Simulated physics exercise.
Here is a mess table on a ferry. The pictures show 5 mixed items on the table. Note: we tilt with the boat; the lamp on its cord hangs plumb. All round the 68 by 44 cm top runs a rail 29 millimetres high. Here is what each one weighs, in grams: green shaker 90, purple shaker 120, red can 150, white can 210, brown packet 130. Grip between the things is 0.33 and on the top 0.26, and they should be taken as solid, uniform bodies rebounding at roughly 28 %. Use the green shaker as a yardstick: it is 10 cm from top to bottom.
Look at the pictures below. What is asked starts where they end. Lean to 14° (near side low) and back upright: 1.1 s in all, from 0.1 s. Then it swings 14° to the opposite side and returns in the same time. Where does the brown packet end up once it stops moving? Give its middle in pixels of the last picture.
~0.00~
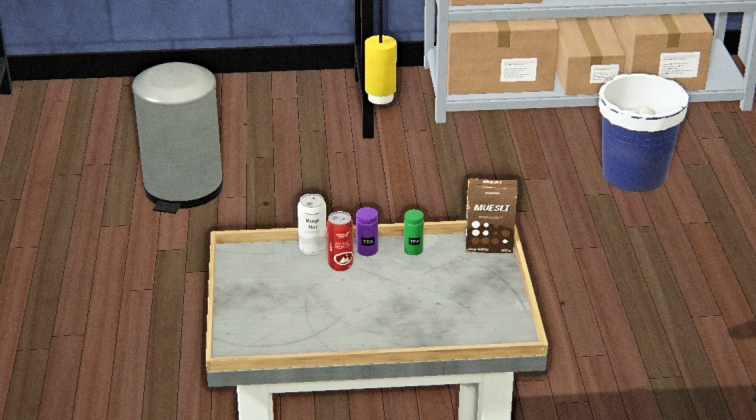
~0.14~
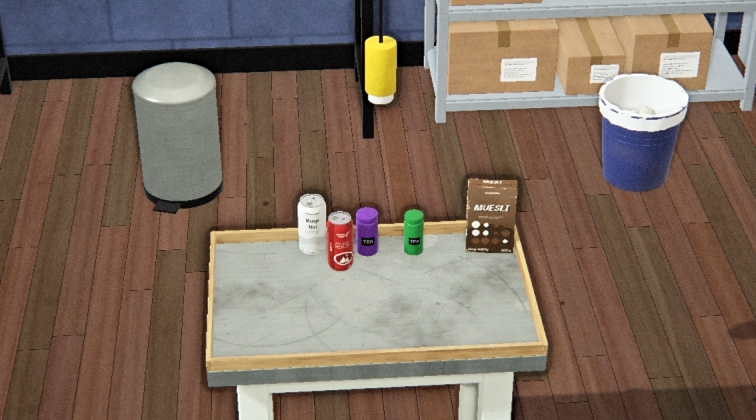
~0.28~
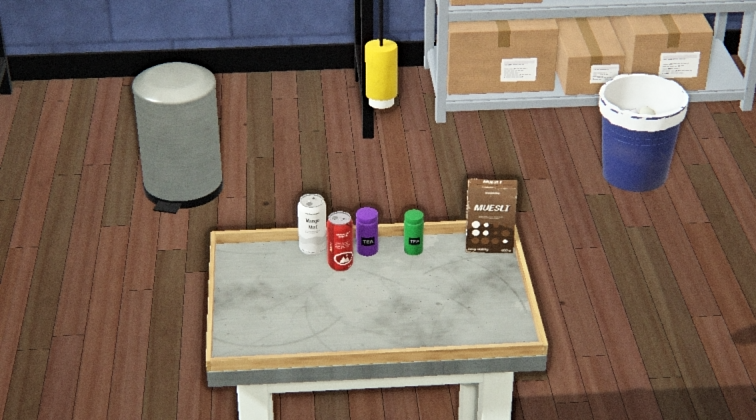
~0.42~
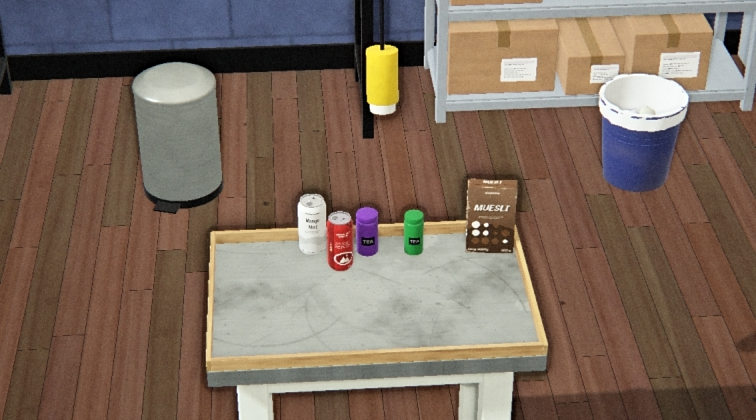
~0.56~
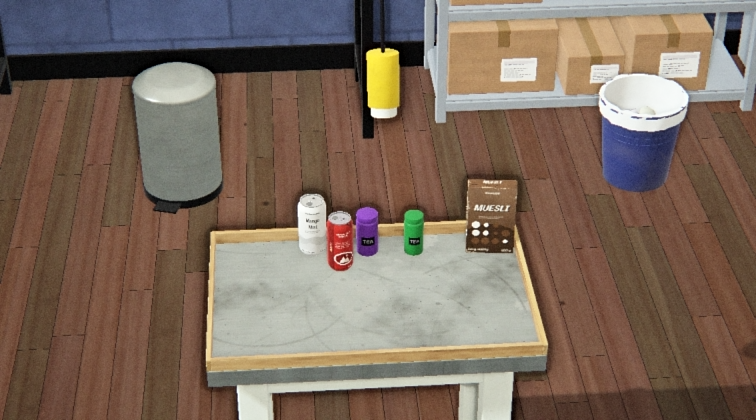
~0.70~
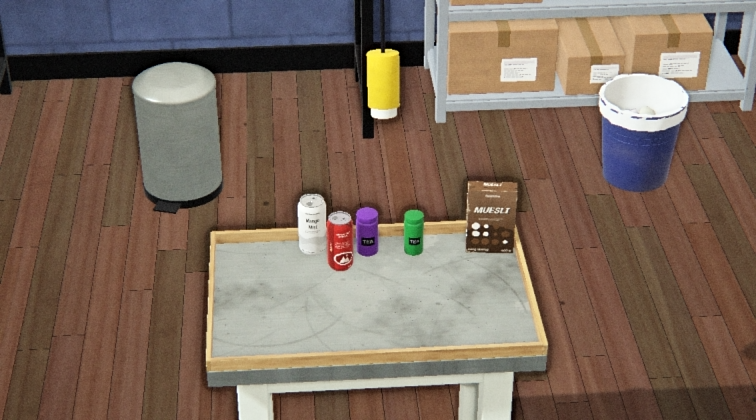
It ends at about (491, 280).
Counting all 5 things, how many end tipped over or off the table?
Total count: 1.
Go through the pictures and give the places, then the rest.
In the first frame, boat level; brown packet (491, 217); green shaker (414, 233).
In the second frame, boat level; red can (340, 242); white can (313, 226).
In the third frame, heel 3°, near side down; green shaker (414, 233); purple shaker (367, 232).
In the fourth frame, heel 9°, near side down; red can (340, 242); white can (313, 225).
In the fifth frame, heel 13°, near side down; green shaker (414, 233); purple shaker (367, 232).
In the sixth frame, heel 14°, near side down; brown packet (491, 218) tipped 4° against what carries it; red can (340, 242).
Around 1.00 s, heel 4°, near side down; brown packet on its side near (491, 262).
Around 1.10 s, heel 1°, near side down; brown packet on its side near (491, 274).
Finally (2.8 s), on their side or leaning hard on the table, brown packet; the other 4 still in place (within 5 cm). Final places as that camera would see them, brown packet near (491, 280).
